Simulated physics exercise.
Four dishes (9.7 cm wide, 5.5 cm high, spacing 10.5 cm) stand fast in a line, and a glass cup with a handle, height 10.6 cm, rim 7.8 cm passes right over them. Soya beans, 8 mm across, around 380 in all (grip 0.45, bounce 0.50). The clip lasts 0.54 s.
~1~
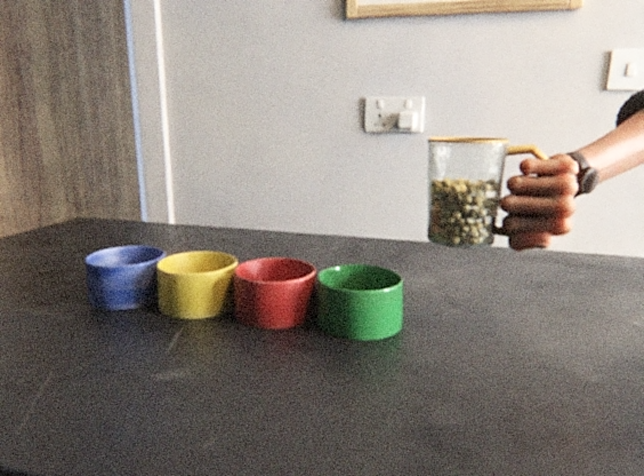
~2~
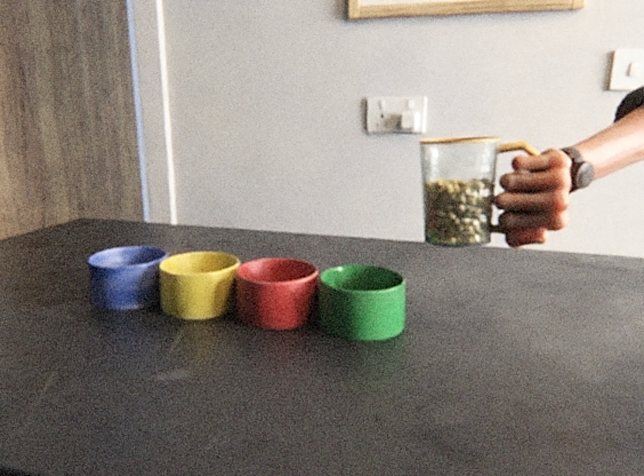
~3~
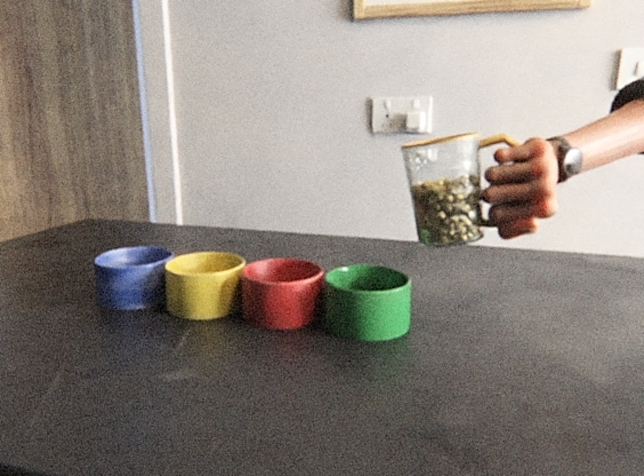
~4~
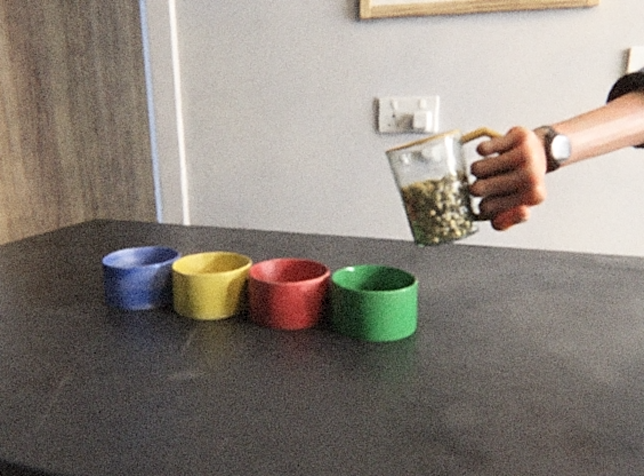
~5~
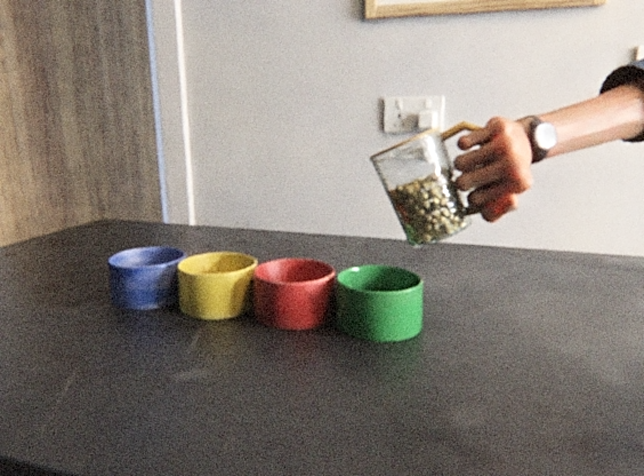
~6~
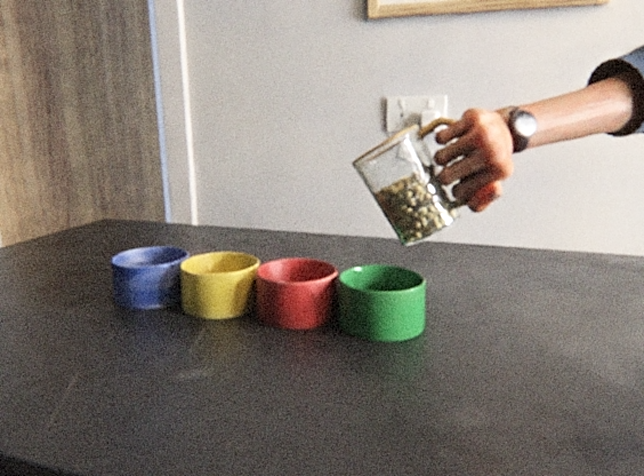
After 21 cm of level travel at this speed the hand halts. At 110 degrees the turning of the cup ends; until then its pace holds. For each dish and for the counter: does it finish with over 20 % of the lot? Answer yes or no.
Red: No, blue: No, green: No, yellow: Yes, counter: No.
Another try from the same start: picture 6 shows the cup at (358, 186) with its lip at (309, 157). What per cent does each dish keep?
Red 0; blue 0; green 0; yellow 90.
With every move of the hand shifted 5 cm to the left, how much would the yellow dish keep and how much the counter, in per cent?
Then: Yellow 100, counter 0.
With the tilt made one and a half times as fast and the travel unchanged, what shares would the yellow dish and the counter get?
Yellow 90; counter 0.
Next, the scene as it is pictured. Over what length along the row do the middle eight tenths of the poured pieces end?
Roughly 6 cm.
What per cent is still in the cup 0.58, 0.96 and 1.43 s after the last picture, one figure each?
About 100, 100, 45.
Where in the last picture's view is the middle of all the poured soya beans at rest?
Near (227, 287).
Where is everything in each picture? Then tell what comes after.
In the first frame, cup at (464, 191), tilt 0 degrees, lip at (430, 139), moved 0.0 cm; middle of the pieces at (463, 209); green dish at (360, 278); red dish at (275, 270); yellow dish at (198, 263); blue dish at (127, 256).
In the second frame, cup at (458, 191), tilt 3 degrees, lip at (421, 142), moved 0.8 cm; middle of the pieces at (458, 209).
In the third frame, cup at (445, 190), tilt 10 degrees, lip at (403, 146), moved 2.7 cm; middle of the pieces at (448, 208).
In the fourth frame, cup at (435, 189), tilt 17 degrees, lip at (387, 151), moved 4.6 cm; middle of the pieces at (440, 207).
In the fifth frame, cup at (422, 189), tilt 24 degrees, lip at (371, 157), moved 6.5 cm; middle of the pieces at (430, 205).
In the sixth frame, cup at (408, 188), tilt 31 degrees, lip at (354, 163), moved 8.4 cm; middle of the pieces at (417, 203); green dish at (382, 278); red dish at (297, 270); yellow dish at (221, 263); blue dish at (151, 257).
Then, 0.58 s after the last picture, tilt 68 degrees; cup holds 100 %.
Then, 0.96 s after the last picture, tilt 93 degrees; cup holds 100 %.
Then, 1.43 s after the last picture, tilt 110 degrees; cup holds 45 %, yellow 40 %.
In the end, red 0 %, blue 0 %, green 0 %, yellow 95 %, counter 5 %.
